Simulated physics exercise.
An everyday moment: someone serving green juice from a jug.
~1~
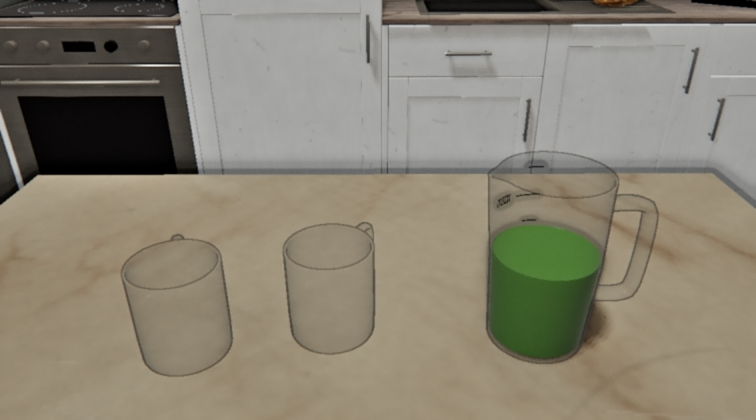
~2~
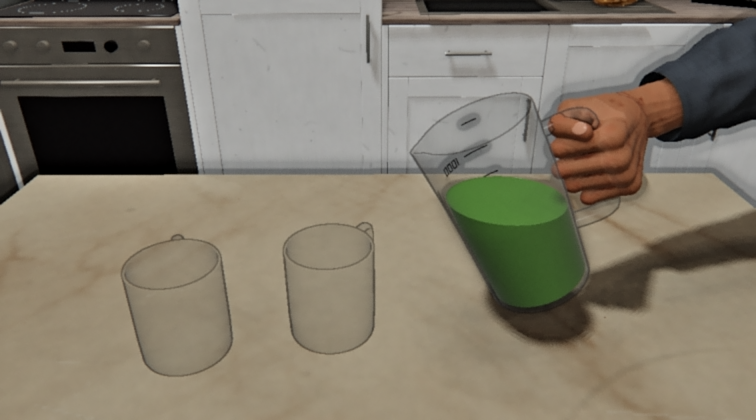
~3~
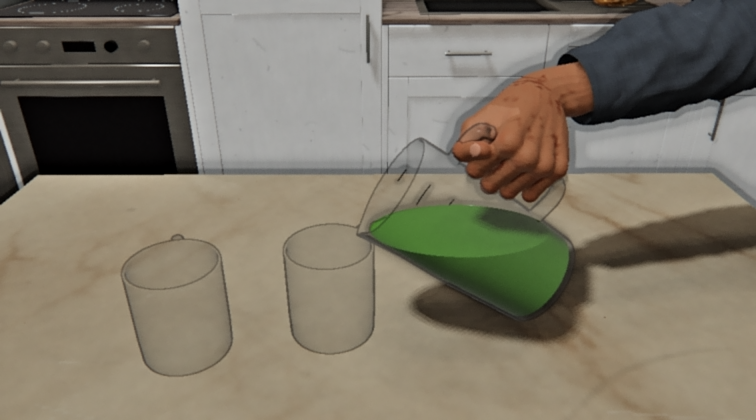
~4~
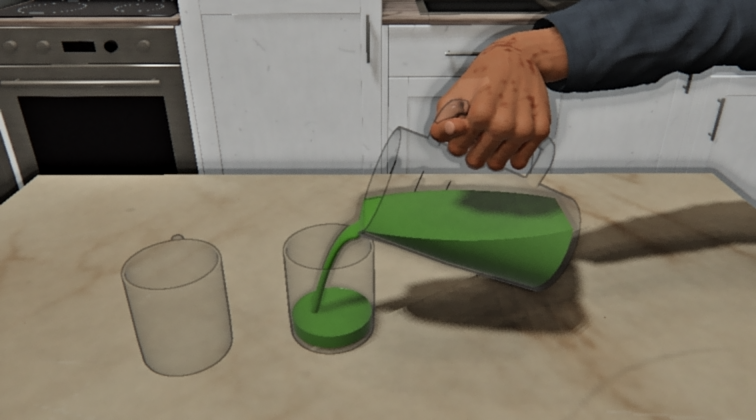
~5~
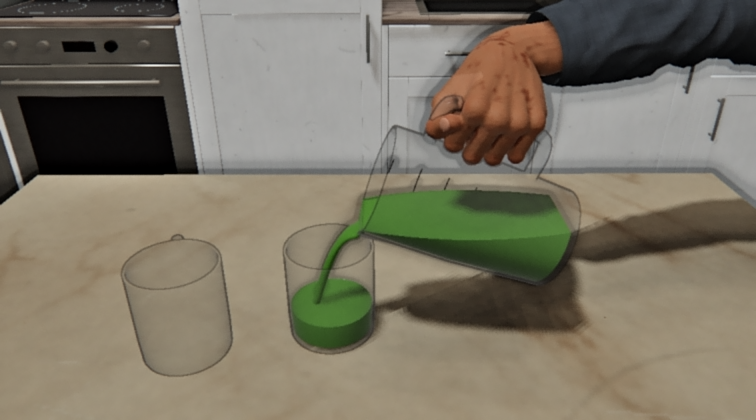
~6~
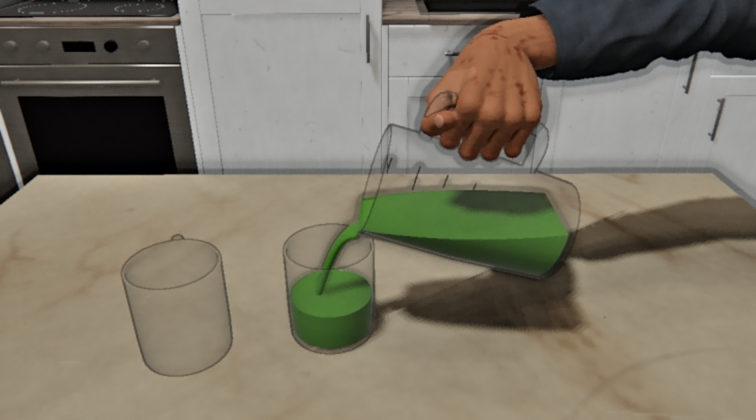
A hand lifts a clear jug of green juice from a pale countertop, tilts it leftward over the nearer of two empty transparent mugs, and pours a steady stream that gradually raises the level inside that mug.
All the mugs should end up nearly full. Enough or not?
What the jug holds does not stretch that far.
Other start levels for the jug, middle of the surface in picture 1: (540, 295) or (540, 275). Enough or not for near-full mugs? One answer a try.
In that order: Not enough, not enough.
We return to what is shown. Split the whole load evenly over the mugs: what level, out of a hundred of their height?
Roughly 65 per cent.
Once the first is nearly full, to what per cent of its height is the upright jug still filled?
About 20 per cent.
Next, the first is about two thirds full.
After that, the first is done and the jug has about a third of its load.
Finally, the jug is empty with one filled and the next at about half of a serving.
